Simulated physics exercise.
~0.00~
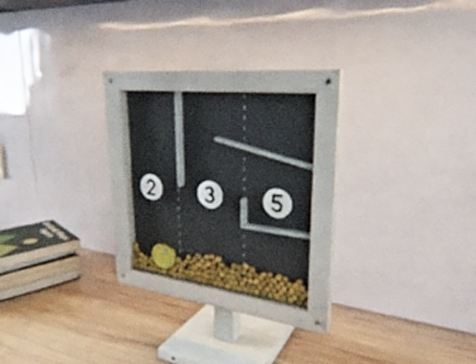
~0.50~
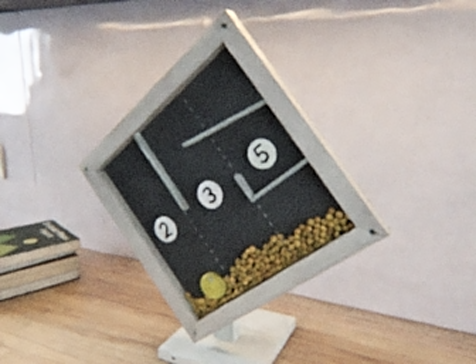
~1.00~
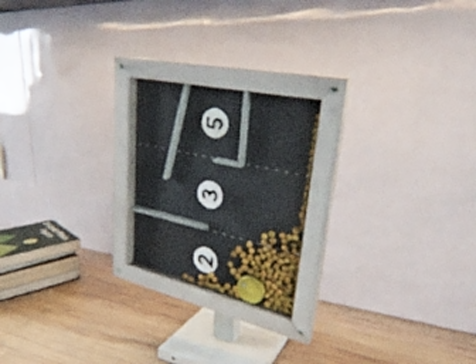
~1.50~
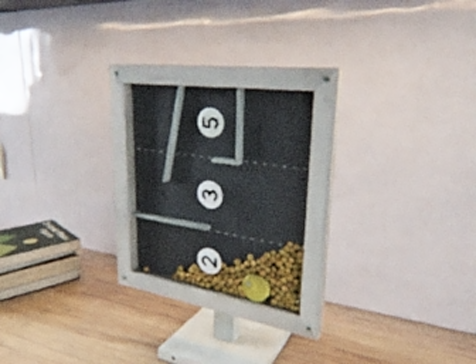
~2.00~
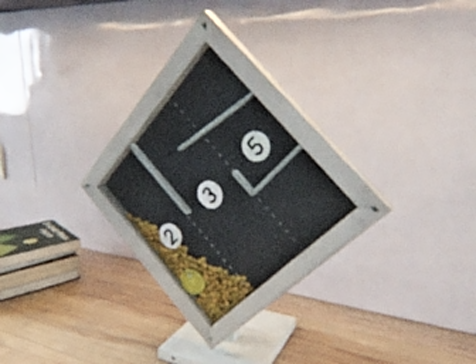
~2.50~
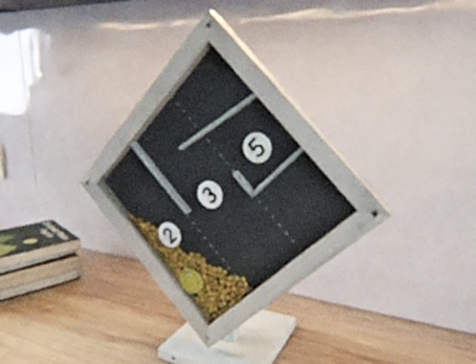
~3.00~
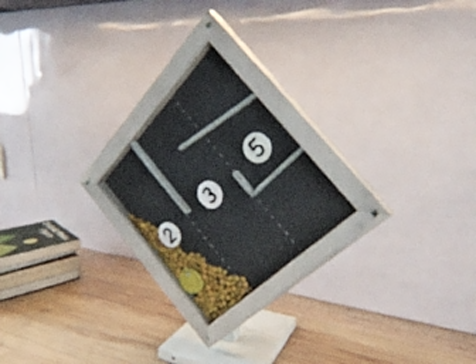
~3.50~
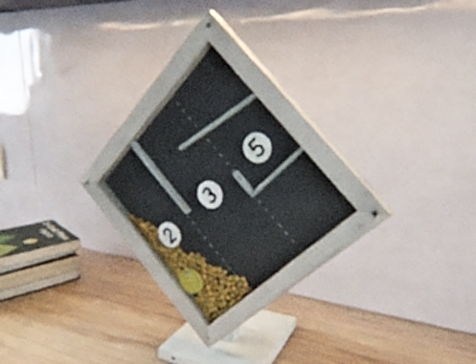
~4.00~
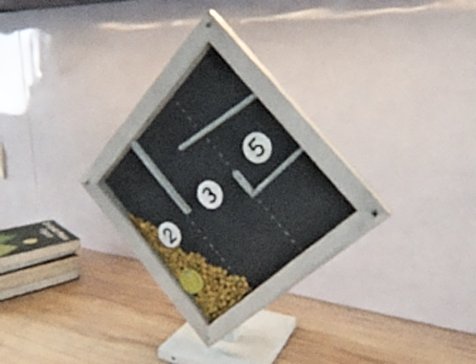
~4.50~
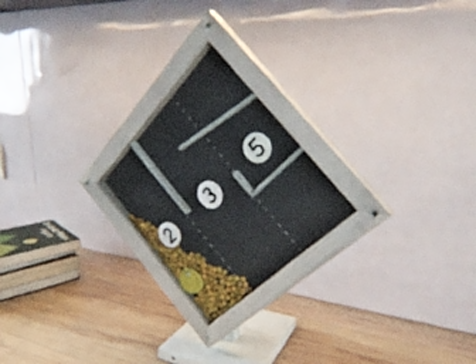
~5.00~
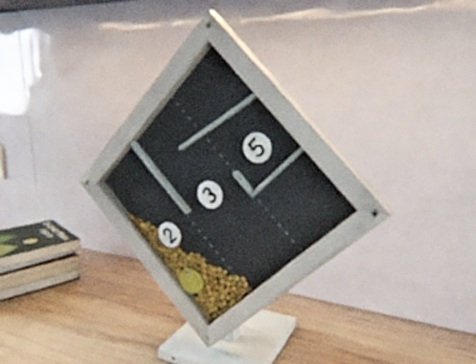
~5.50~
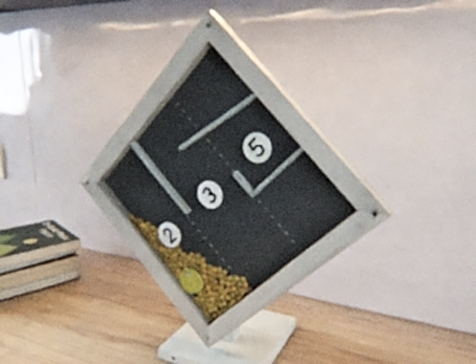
The framed case turns anticlockwise, pauses, then swings halfway back, its beads settling in the bottom corner.
